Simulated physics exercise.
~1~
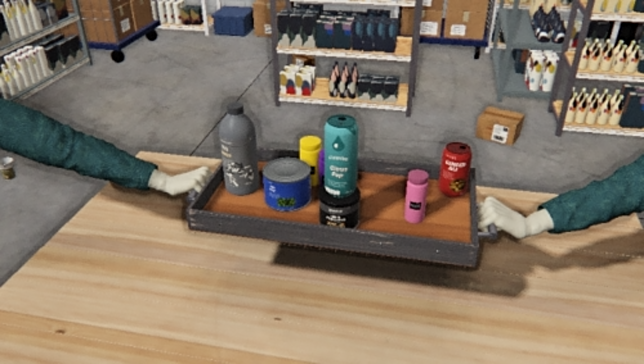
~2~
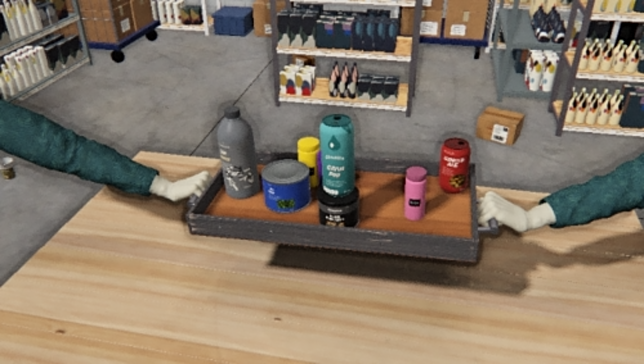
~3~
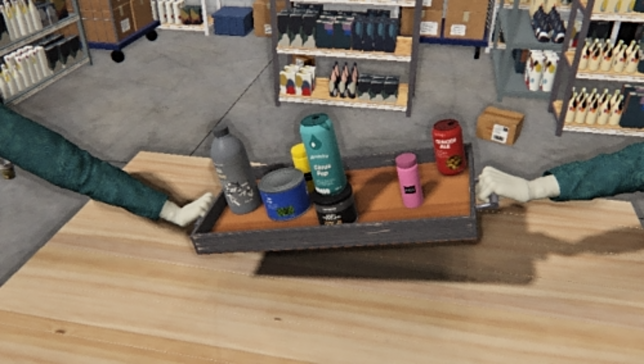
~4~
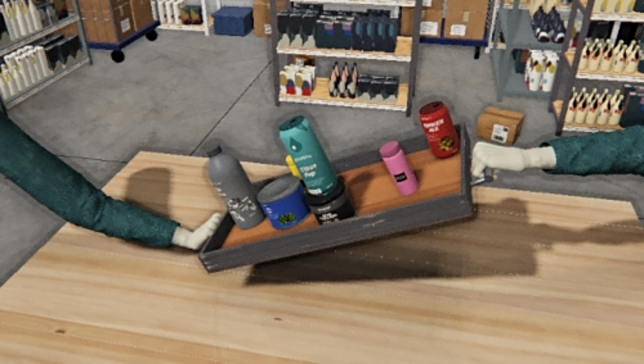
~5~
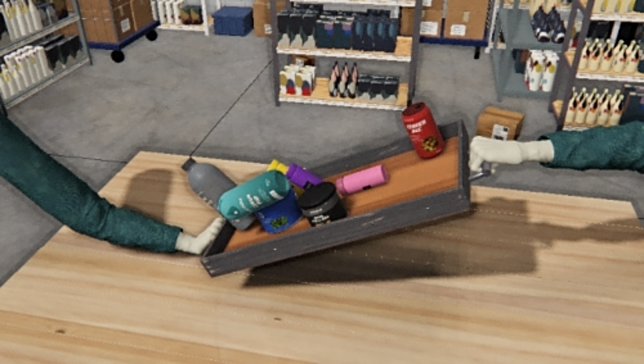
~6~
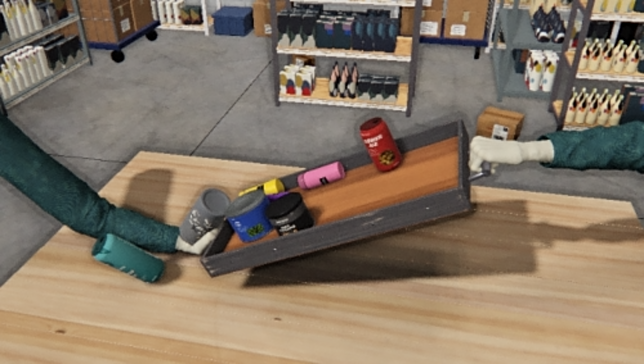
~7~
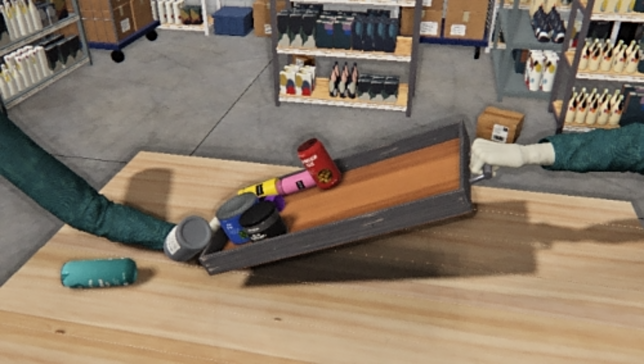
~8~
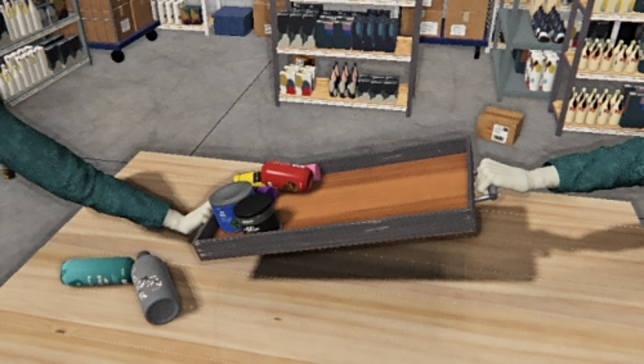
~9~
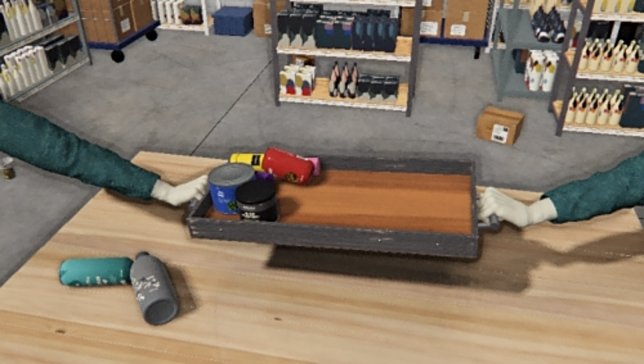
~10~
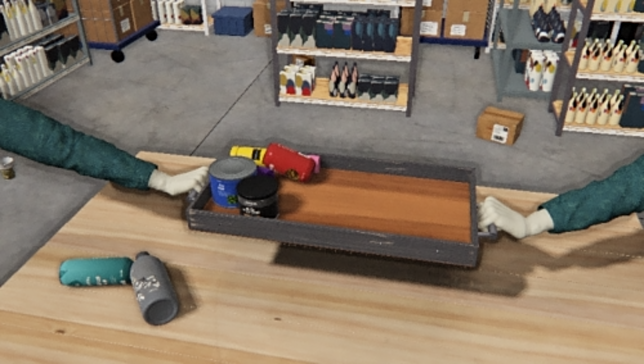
The clip opens on two gloved hands holding a level tray of upright cans, tubs, shakers and a grey bottle above a wooden table, with stocked shelves behind. The left edge dips, and the containers lean and begin sliding that way. As the tilt steepens, the turquoise can tips over the low edge and drops onto the table, and the grey bottle tumbles after it. The red can and pink shaker topple and slide left. The hands bring the tray back to level, leaving the blue and black tubs upright beside toppled containers, while the turquoise can and grey bottle lie on the table.
